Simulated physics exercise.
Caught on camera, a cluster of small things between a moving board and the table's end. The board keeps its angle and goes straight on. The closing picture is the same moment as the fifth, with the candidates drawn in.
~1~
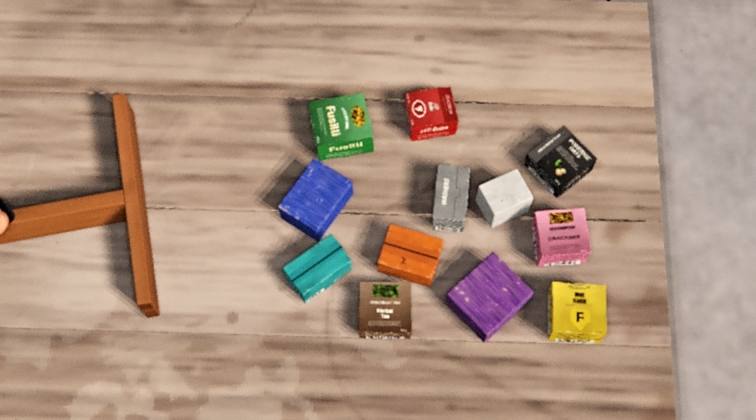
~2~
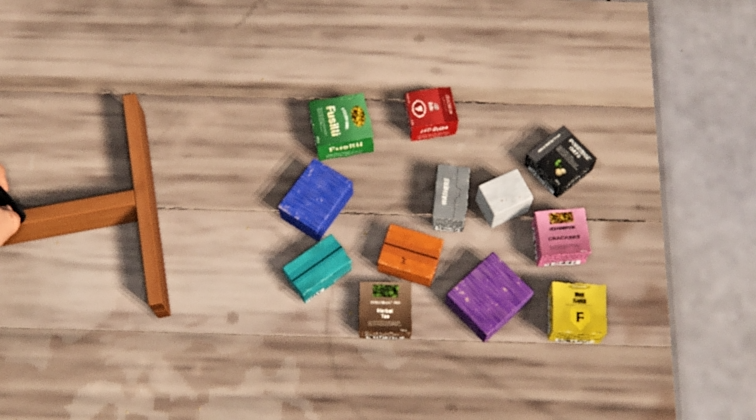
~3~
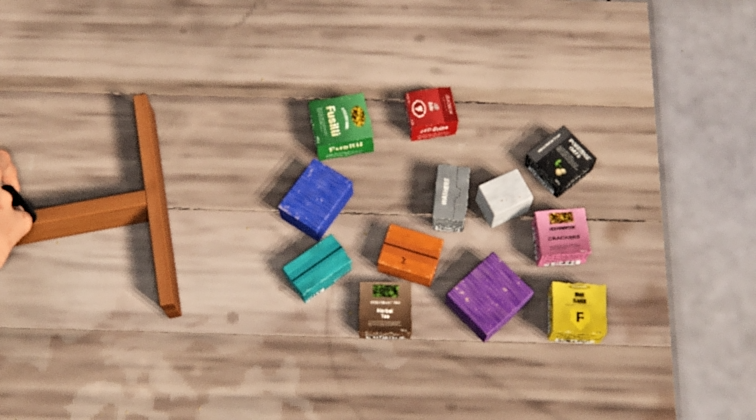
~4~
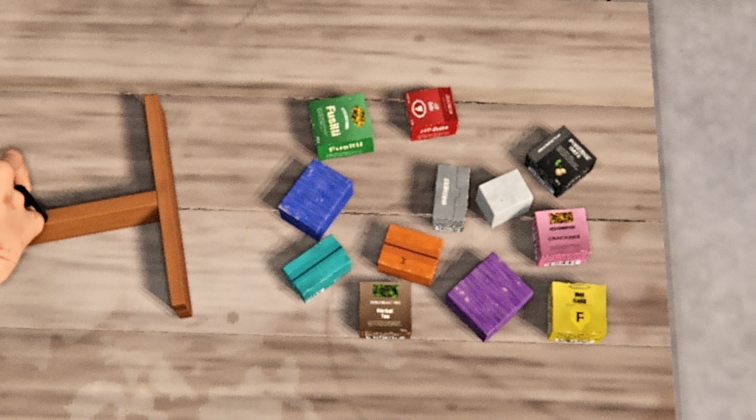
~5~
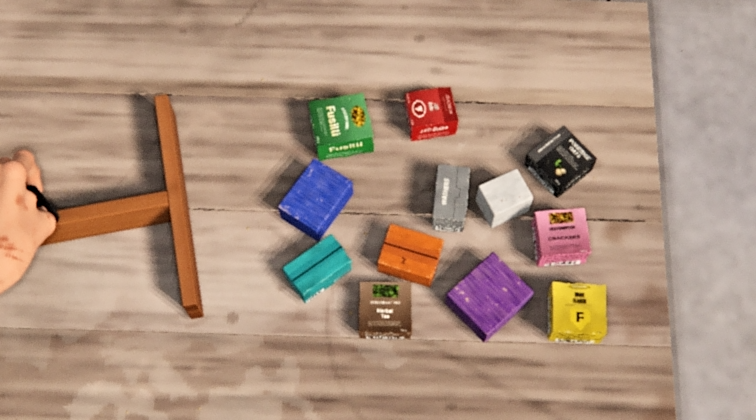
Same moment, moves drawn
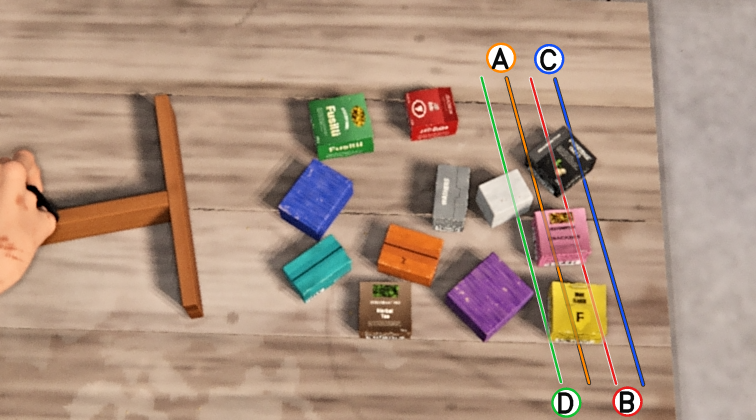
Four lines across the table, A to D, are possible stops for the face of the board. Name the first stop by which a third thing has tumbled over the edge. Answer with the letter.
Line B.
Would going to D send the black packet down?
No.
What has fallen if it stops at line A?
The pink packet.
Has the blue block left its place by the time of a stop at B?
By then, yes.
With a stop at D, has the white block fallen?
No.
On the marked copy, A at (546, 222); B at (571, 223); C at (597, 223); D at (519, 221).
Taking B. A third of the way, board (317, 200); brown packet (394, 314); turquoise box (370, 260).
Two thirds of the way, board (460, 204); black packet (591, 149); yellow packet (594, 317).
When it is over, board (573, 207); yellow packet over the edge; pink packet over the edge; four fallen.
As for the rest, A drops only one; C drops five, but is farther than needed; D drops none.
